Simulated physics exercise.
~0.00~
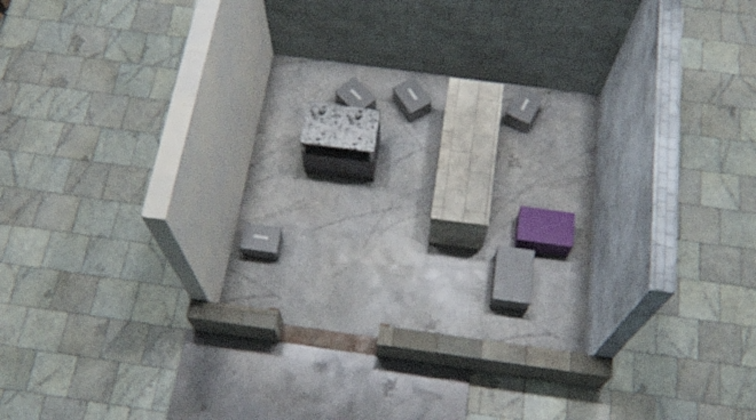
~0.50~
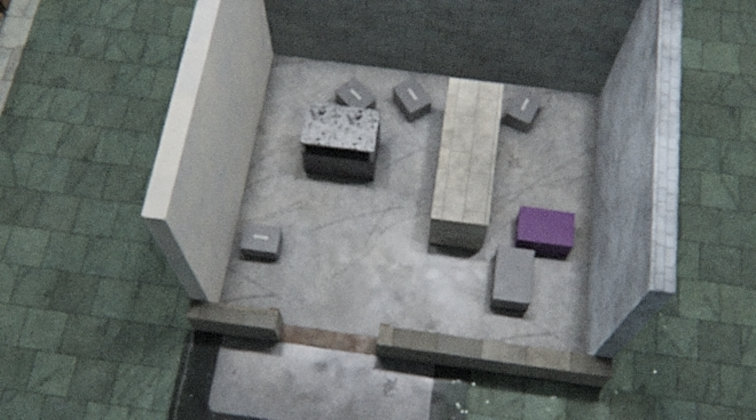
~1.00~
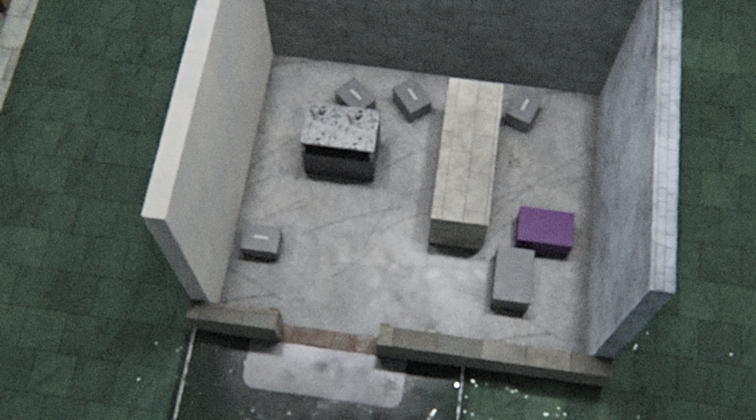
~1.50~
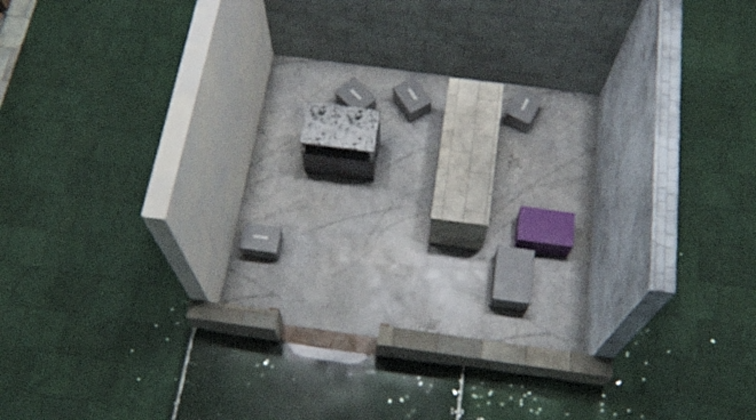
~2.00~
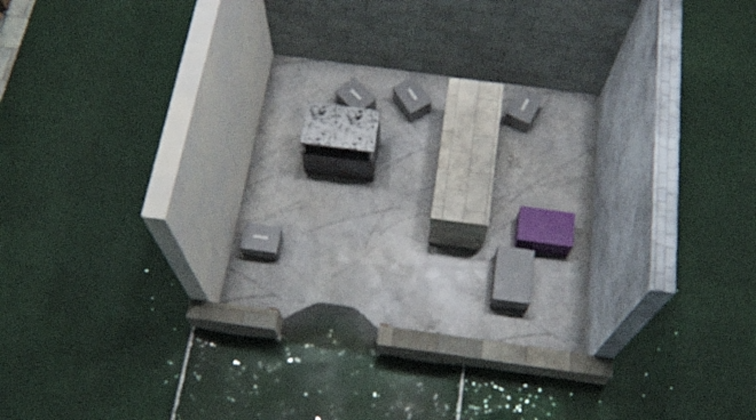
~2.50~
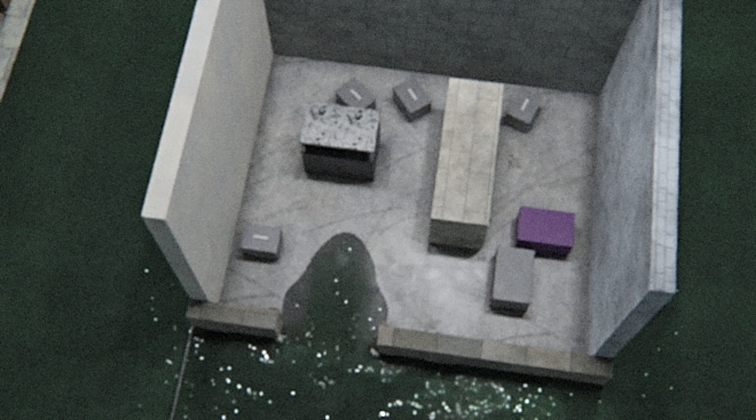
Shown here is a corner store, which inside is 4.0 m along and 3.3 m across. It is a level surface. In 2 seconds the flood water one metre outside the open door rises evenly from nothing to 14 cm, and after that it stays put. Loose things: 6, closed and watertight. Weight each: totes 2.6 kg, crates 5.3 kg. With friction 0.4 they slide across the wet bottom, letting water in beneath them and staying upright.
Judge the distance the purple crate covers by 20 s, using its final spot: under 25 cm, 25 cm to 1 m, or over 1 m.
Movement: Limited.
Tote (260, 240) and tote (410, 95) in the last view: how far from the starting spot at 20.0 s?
In turn: 300 cm, 120 cm.
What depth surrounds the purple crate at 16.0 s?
Somewhere close to 8 cm.
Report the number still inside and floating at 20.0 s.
Tally: 6 of them.
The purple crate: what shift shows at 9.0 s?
About 0 cm.
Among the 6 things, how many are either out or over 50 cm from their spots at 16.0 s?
It comes to 4.
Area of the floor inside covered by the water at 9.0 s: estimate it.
About 10.5 m2.
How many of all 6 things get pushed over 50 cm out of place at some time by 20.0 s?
The count comes to 6.
After 4.0 s the purple crate is near (546, 226), 0.0 m from its start, aground; 0 afloat.
After 9.0 s the purple crate is near (546, 226), 0.0 m from its start, aground; 4 afloat.
After 16.0 s the purple crate is near (552, 251), 0.3 m from its start, afloat; 6 afloat.
After 20.0 s the purple crate is near (551, 281), 0.7 m from its start, afloat; 6 afloat.
